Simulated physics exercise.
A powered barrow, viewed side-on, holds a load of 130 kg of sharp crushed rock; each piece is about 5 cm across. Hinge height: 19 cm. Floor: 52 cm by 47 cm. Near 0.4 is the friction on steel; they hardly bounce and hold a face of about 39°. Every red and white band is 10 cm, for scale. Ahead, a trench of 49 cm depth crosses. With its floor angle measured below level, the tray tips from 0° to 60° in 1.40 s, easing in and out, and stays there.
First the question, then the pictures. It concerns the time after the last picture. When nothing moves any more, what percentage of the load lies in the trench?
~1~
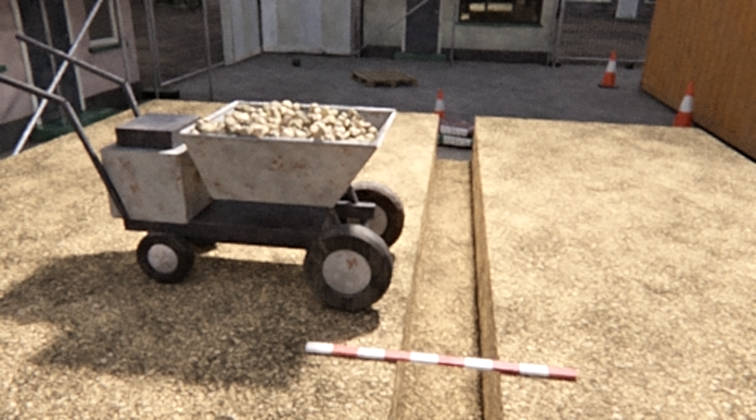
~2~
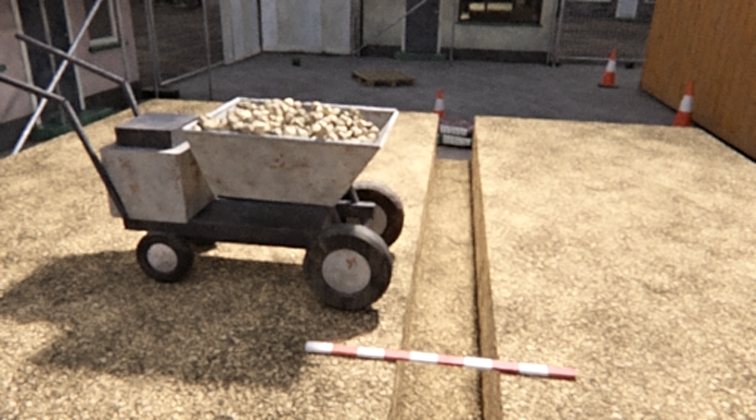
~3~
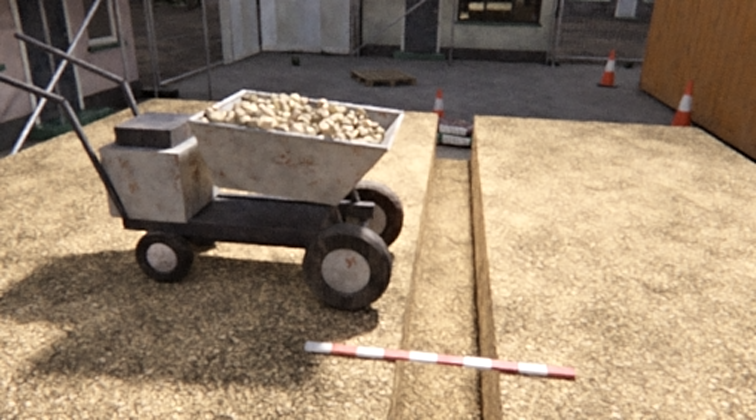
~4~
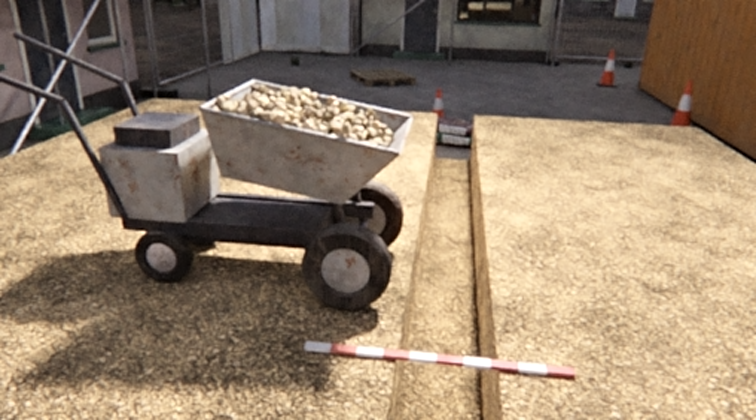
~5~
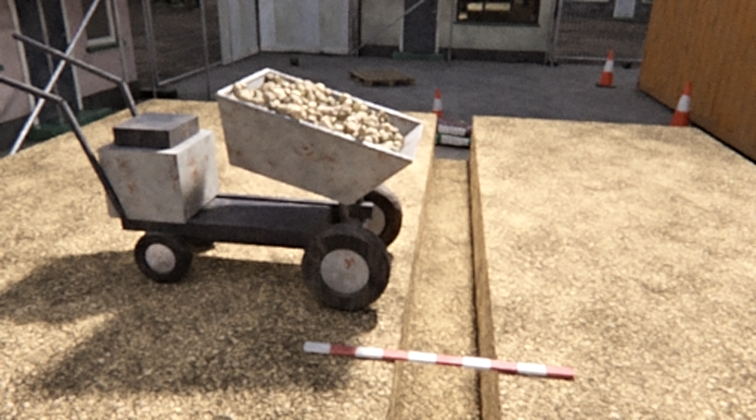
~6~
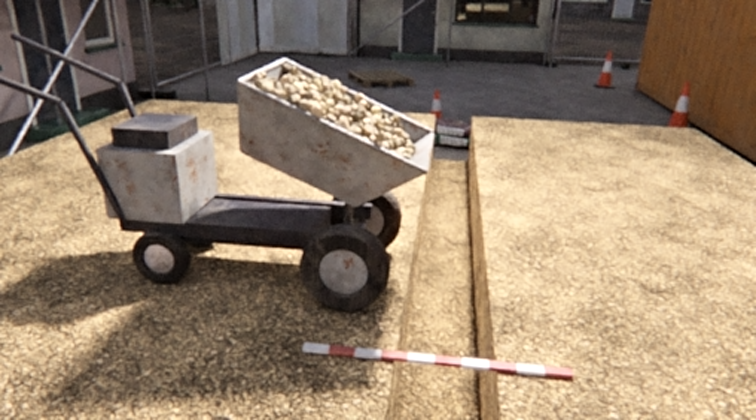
10 %.
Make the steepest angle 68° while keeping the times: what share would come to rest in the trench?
The trench would hold about 30% of it.
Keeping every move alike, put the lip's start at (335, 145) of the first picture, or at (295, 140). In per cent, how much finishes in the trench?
I'd expect some 30 per cent, then some 30.
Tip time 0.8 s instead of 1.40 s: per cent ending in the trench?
I'd put it at some 10 in a hundred.
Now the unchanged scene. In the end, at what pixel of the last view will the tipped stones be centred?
In the last view, about (513, 287).
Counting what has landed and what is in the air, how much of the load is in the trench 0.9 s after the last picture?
At that moment: Approx. 5 %.
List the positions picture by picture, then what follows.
In the first picture, the tray is at 0°, its lip at (378, 147); the top of the load is at (294, 111).
In the second picture, lip at (380, 147), floor tilted 1°, highest stones at (282, 110).
In the third picture, lip at (388, 149), floor tilted 5°, highest stones at (275, 103).
In the fourth picture, the tray is at 10°, its lip at (399, 154); the top of the load is at (281, 94).
In the fifth picture, lip at (413, 162), floor tilted 16°, highest stones at (276, 86).
In the sixth picture, lip at (427, 172), floor tilted 23°, highest stones at (288, 78).
Then, 0.5 s after the last picture the floor is at 51°, 100 % in the tray; the foremost stones are at (460, 192).
Then, 0.9 s after the last picture the floor is at 60°, 87 % in the tray, 3 % in the trench, 10 % past the trench; the foremost stones are at (549, 285).
Then, 1.3 s after the last picture the floor is at 60°, 75 % in the tray, 4 % in the trench, 21 % past the trench; the foremost stones are at (606, 296).
Then, 3.2 s after the last picture the floor is at 60°, 66 % in the tray, 10 % in the trench, 24 % past the trench; the foremost stones are at (618, 290).
